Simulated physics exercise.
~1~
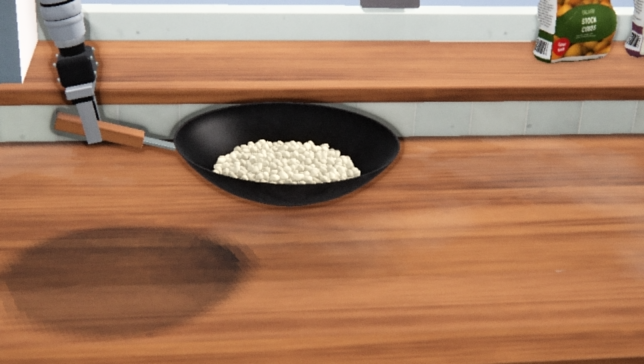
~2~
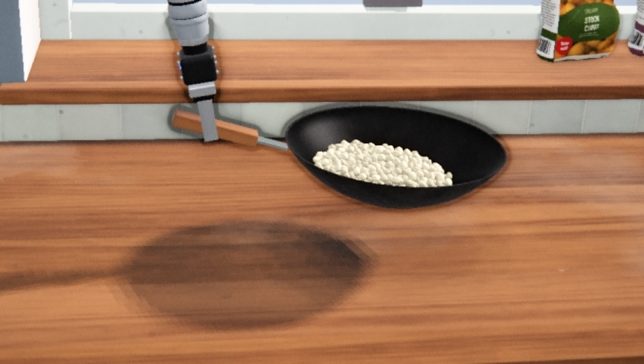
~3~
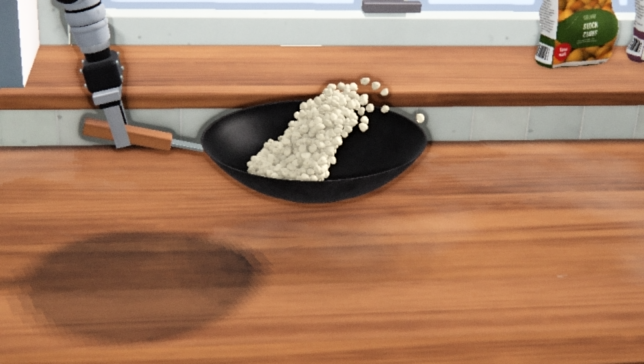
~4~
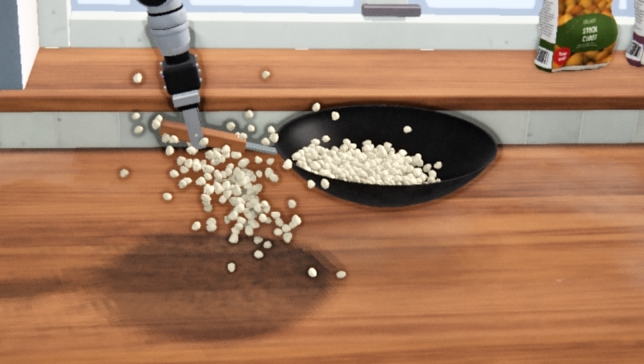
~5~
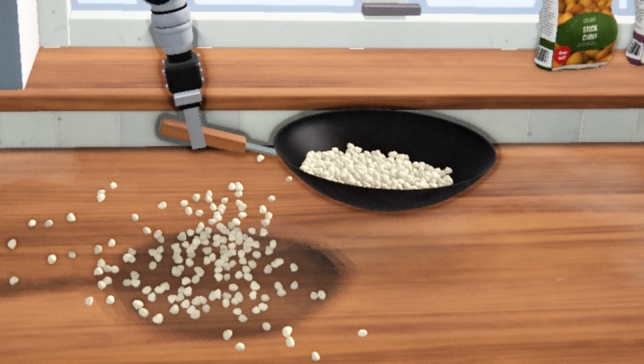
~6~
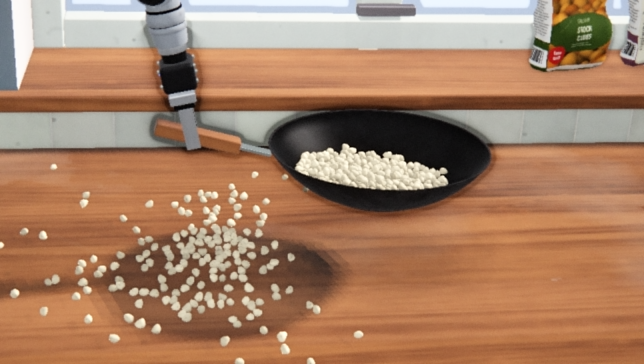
A wooden counter is seen from slightly above by a gently swaying camera, with a wooden ledge, a pale wall and a can with a green and orange label behind. On the left, a grey and black robot arm grips the wooden handle of a black wok holding a heap of cream-coloured dried beans. The arm moves the wok right, then pulls it back left, and the beans surge up the far right side. As the wok goes right again, many beans spill over its left side near the handle. They scatter across the counter, while most remain heaped in the now still, upright wok.
